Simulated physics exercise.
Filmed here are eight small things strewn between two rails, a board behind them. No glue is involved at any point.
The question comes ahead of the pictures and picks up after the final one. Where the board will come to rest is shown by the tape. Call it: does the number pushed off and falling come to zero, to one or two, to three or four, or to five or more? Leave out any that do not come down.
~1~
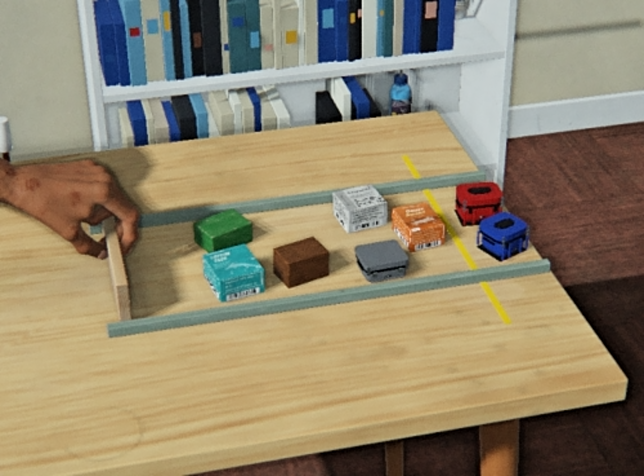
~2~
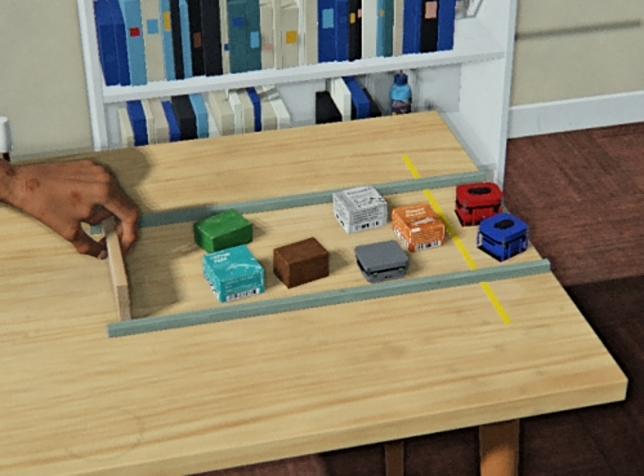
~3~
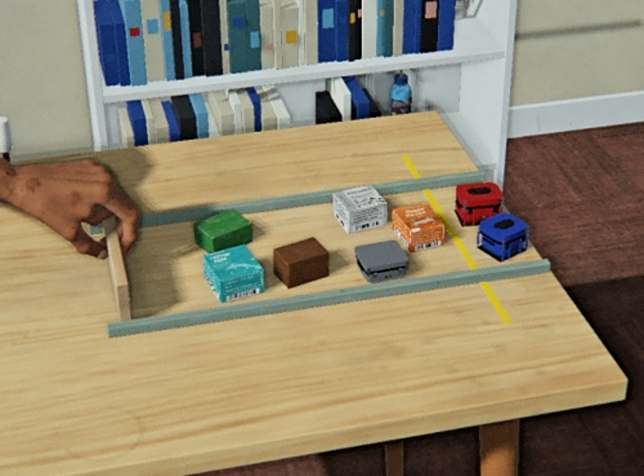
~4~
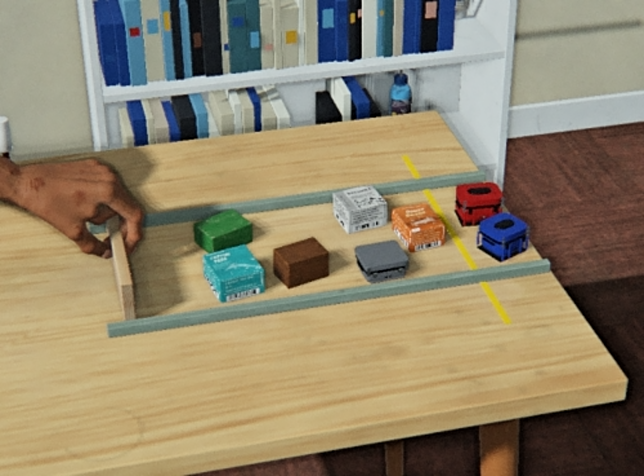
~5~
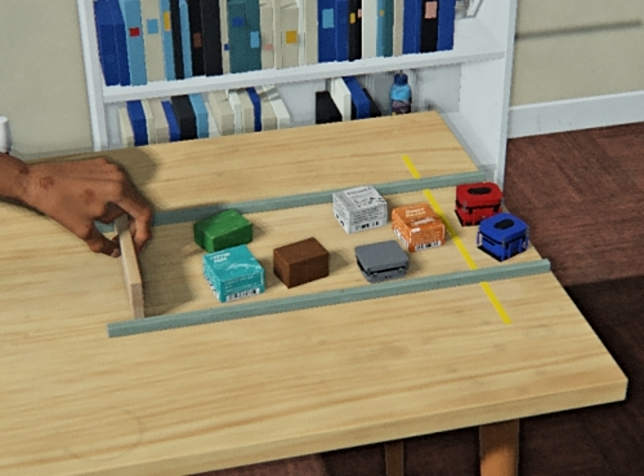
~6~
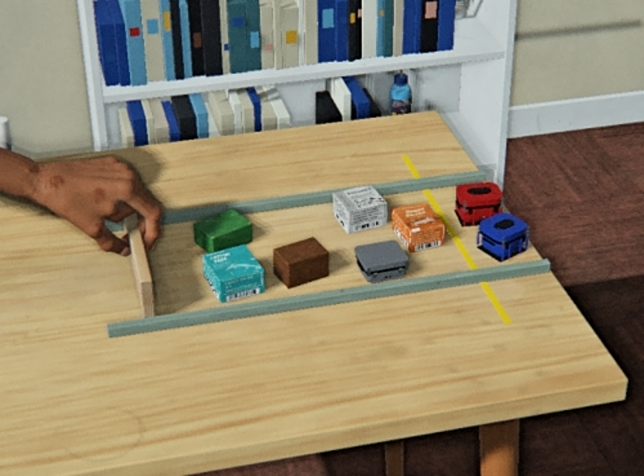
It comes to three or four.
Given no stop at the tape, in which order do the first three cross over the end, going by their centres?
In order they are the blue case, the grey case and the red case.
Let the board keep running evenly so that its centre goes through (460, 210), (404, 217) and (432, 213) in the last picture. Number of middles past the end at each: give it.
Respectively, 6, 1 and 3.
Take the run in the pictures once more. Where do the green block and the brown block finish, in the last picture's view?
Final positions: Near (464, 205); near (530, 233).
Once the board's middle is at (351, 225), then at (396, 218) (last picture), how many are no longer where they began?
Counts: 7 / 8.
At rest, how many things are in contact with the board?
That comes to 2.
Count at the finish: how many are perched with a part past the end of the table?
The tally is 3.
A little later, none off yet; blue case at rest near (503, 236); red case at rest near (479, 204); orange box at rest near (418, 227).
When it is over, the number that fall off is three or four; down, grey case, red case and blue case.
